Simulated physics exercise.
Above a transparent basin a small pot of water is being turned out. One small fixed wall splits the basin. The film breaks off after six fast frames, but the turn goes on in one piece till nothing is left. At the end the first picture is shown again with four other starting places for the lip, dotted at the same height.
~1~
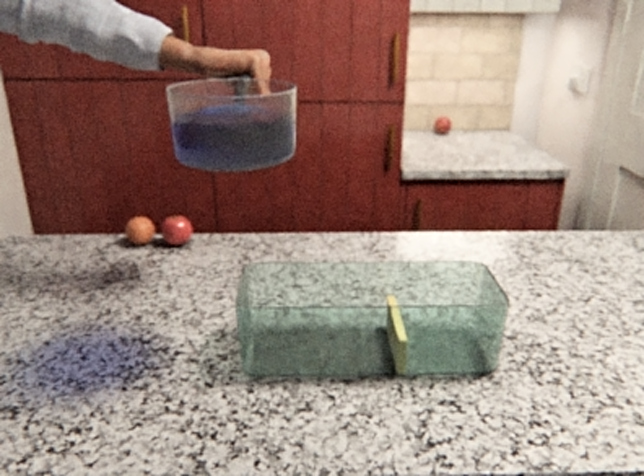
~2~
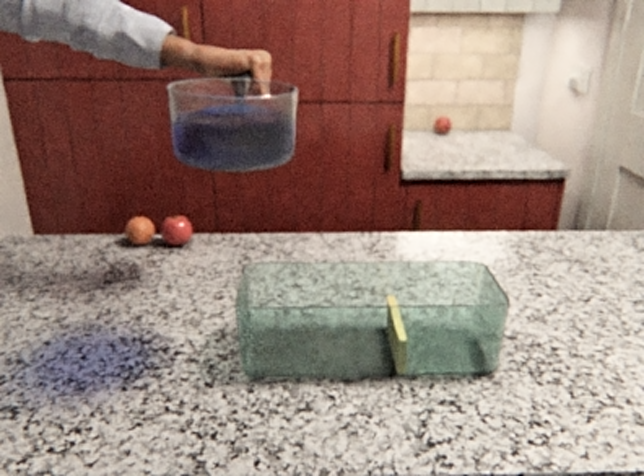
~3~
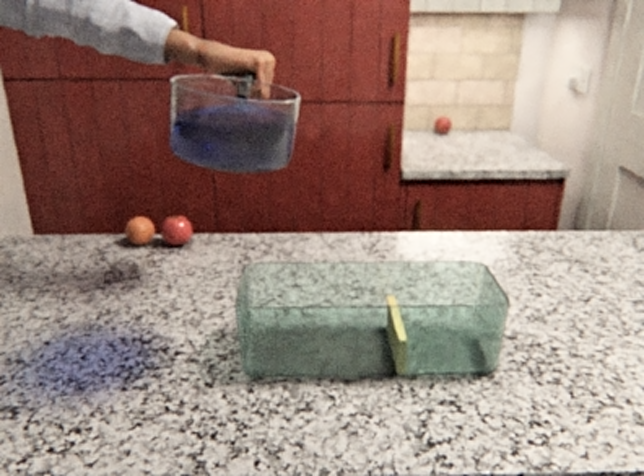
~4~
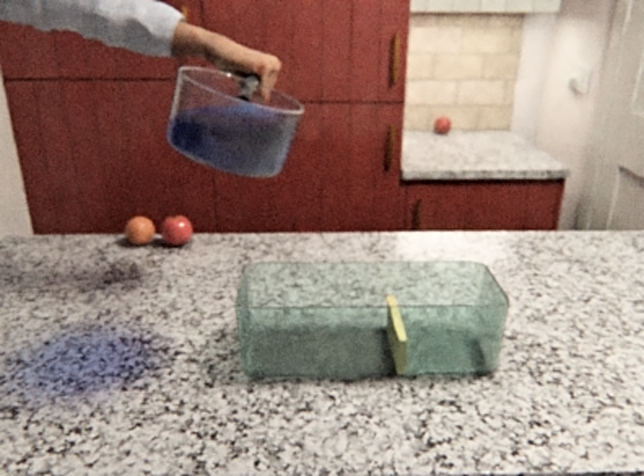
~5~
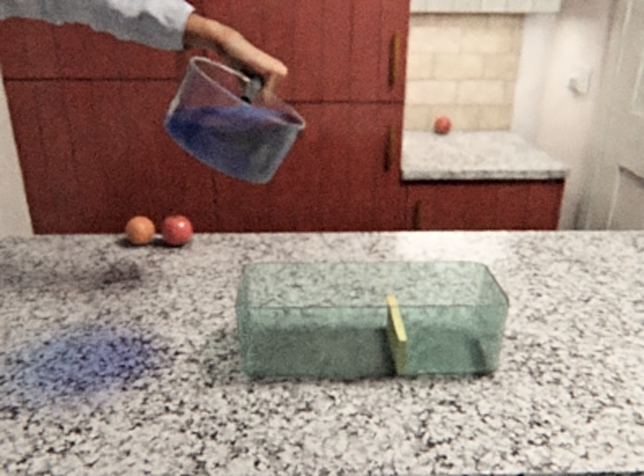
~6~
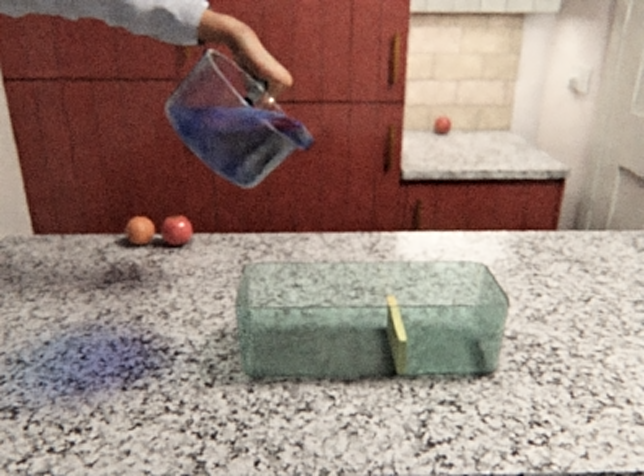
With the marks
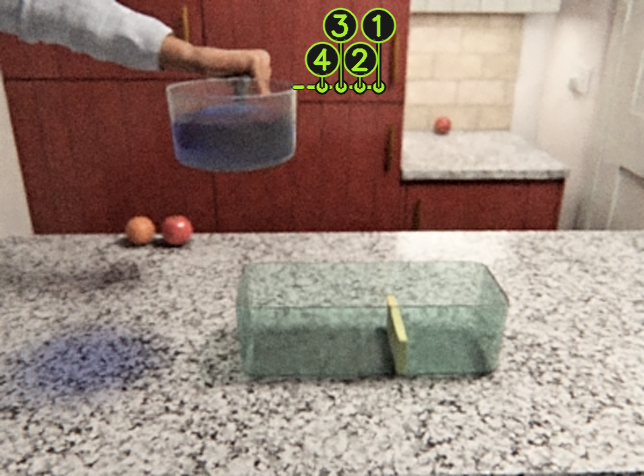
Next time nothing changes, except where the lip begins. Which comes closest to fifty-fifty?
Dot 2 does it best.
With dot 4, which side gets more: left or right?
More ends on the left.
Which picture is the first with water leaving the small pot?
Picture 6.
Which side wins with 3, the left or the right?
The left side.
In lime, 1 at (378, 87); 2 at (359, 87); 3 at (341, 87); 4 at (322, 87).
Choosing 1, about 35 % ends left of the wall and 63 % right of it; 3 % is lost outside.
Choosing 2, about 50 % ends left of the wall and 49 % right of it.
Choosing 3, about 68 % ends left of the wall and 26 % right of it; 6 % is lost outside.
Choosing 4, about 87 % ends left of the wall and 5 % right of it; 7 % is lost outside.
